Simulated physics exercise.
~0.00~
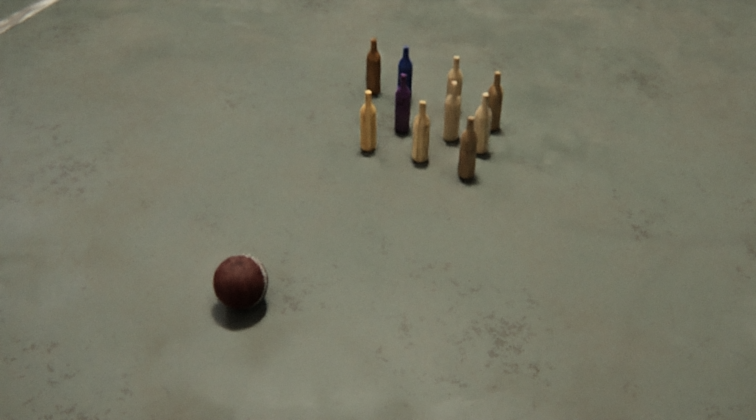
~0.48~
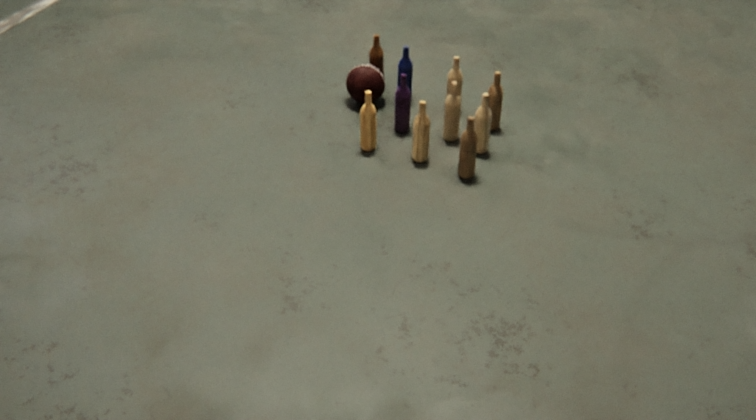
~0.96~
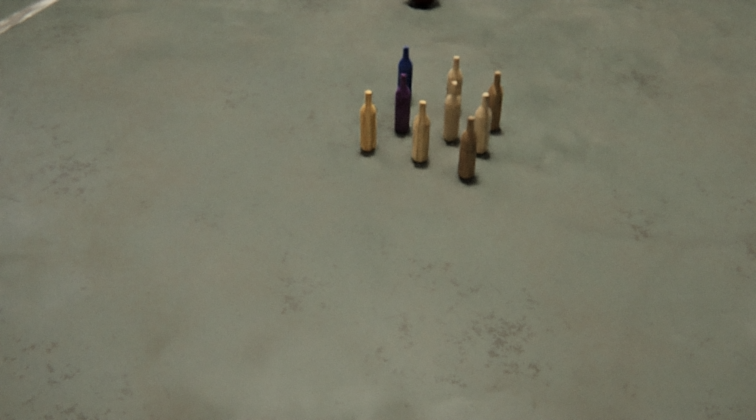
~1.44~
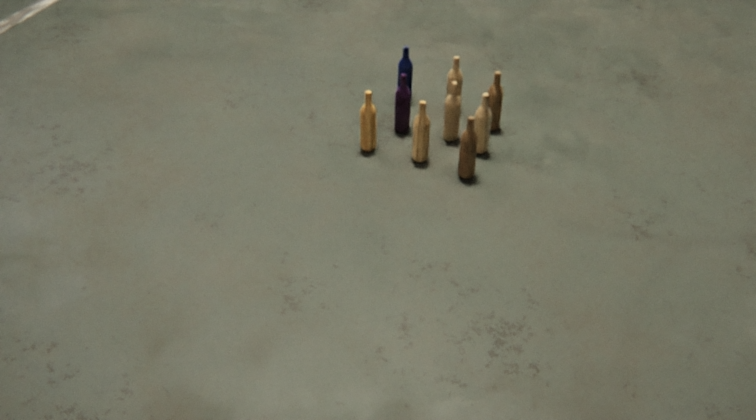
Dark red ball rolling up a grey floor into the back-left bottle-shaped skittle, then leaving view as the others stay standing.
